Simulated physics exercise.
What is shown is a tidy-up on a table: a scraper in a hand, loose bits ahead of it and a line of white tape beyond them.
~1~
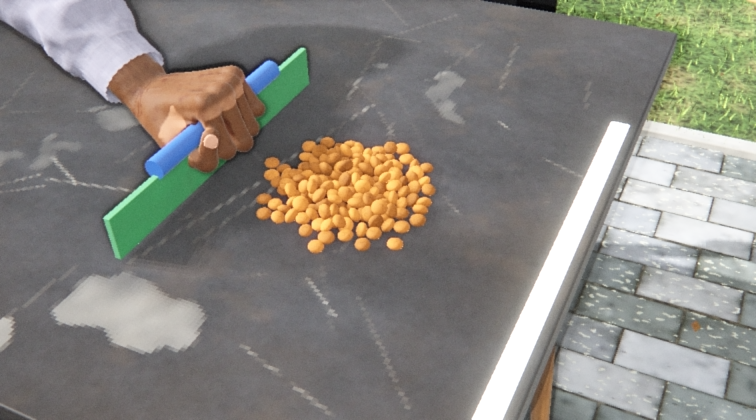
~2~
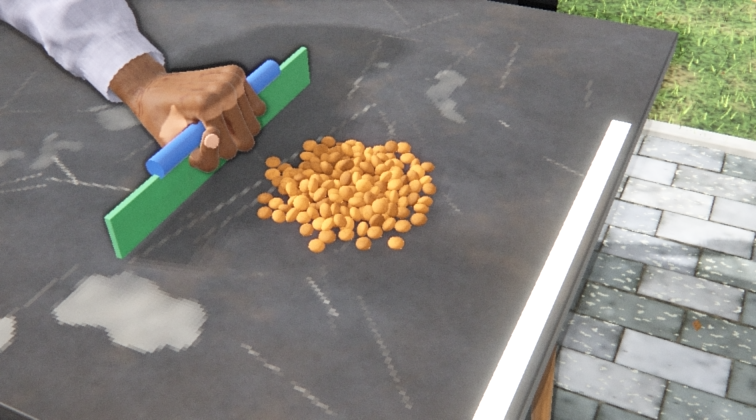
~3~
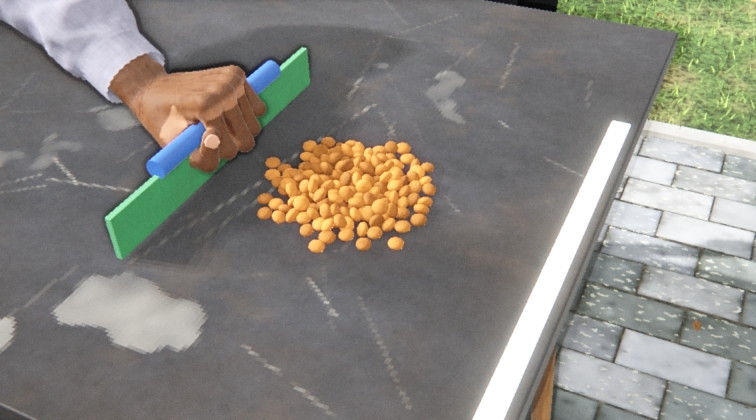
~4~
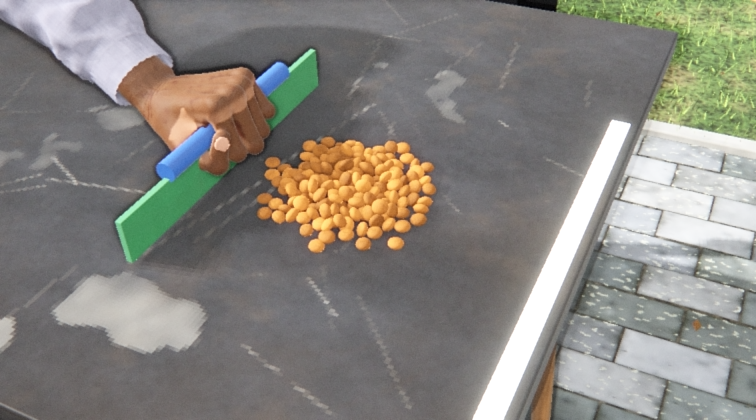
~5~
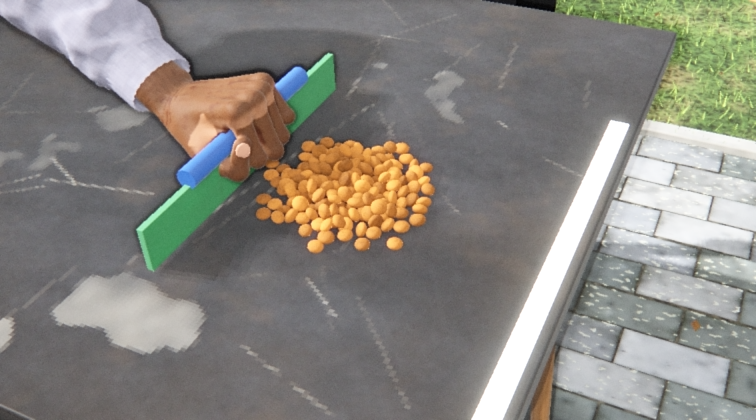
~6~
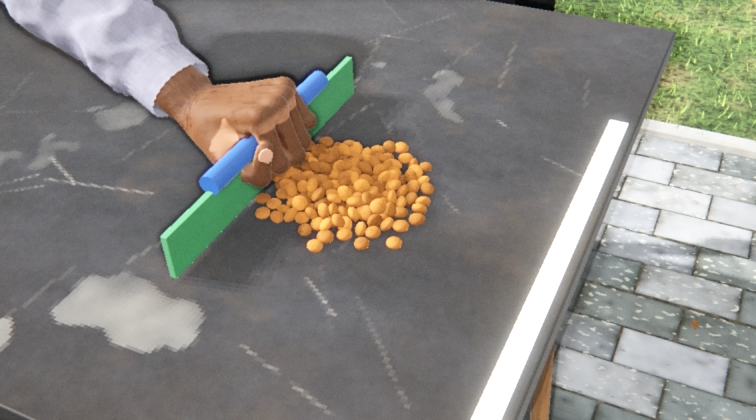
A hand holding a green scraper rests, then slides it right up to the orange kibble.
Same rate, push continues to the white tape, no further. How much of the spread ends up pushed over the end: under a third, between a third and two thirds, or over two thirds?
Over two thirds.
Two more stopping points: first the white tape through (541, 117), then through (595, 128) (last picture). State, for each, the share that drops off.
Note: Case one 10 in a hundred; case two 80 in a hundred.
Soon, scraper still moving, near (419, 171); heap all on the table, its front near (524, 227).
A while on, scraper stopped at the white tape; heap most over the edge.
Towards the end, scraper stopped at the white tape; heap all over the edge.
Finally, scraper stopped at the white tape; heap all over the edge.
